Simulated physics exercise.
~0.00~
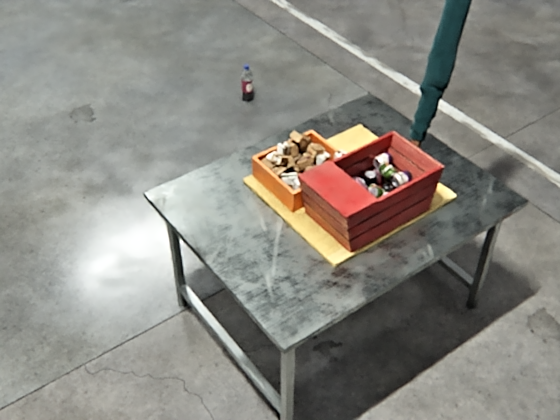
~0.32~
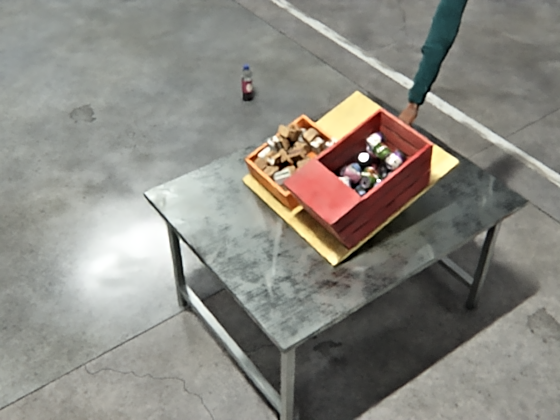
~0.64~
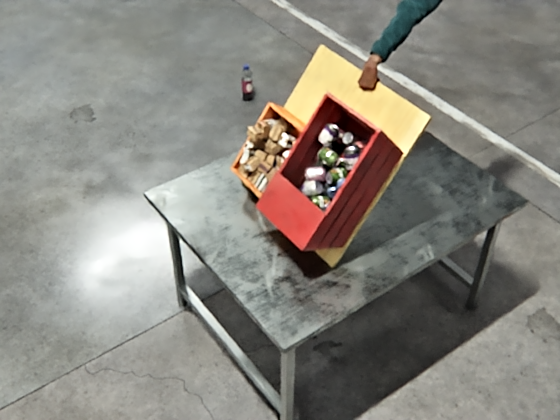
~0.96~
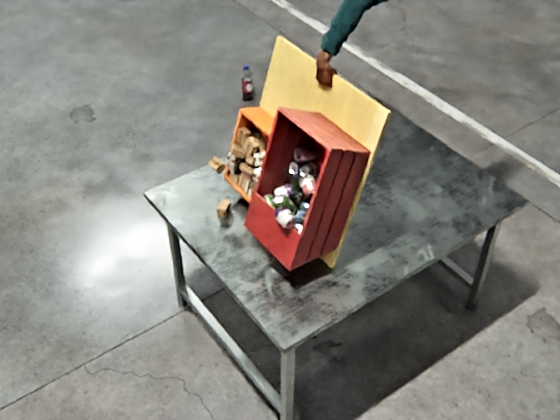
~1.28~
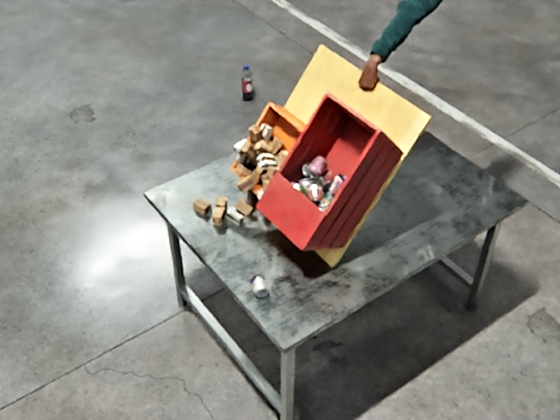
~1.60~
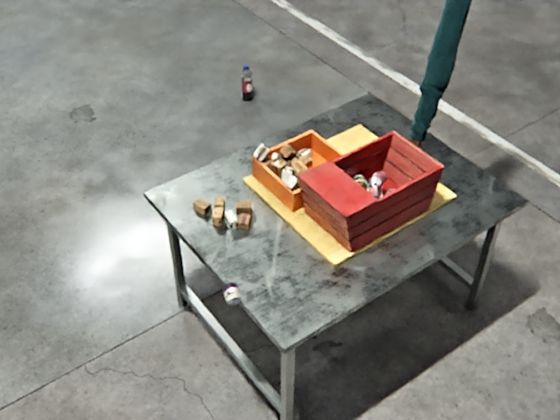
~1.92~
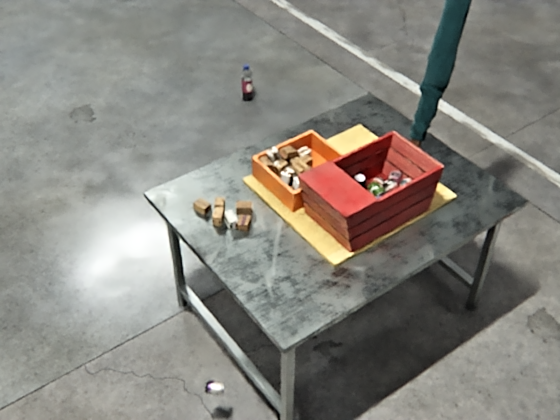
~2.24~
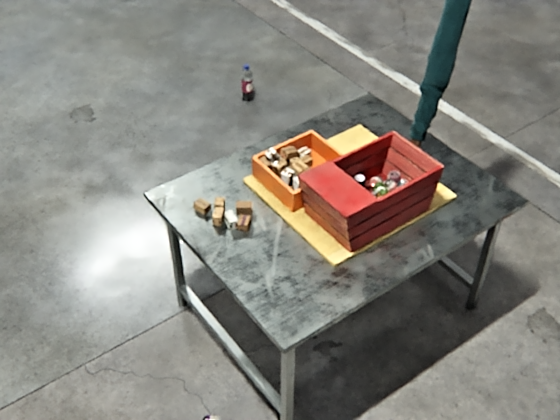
On a grey concrete floor, seen from above at an angle, a metal table holds a yellow board carrying a red crate of small cans and, to its left, a smaller orange crate of little brown and white parcels. A dark bottle stands on the floor behind. A hand in a green sleeve lifts the board's right side, tipping it steeply leftward. Several parcels tumble onto the table, and one can drops out as the board is lowered. The can rolls off the table's front edge and across the floor, nearly out of view, while the parcels stay beside the flat board.
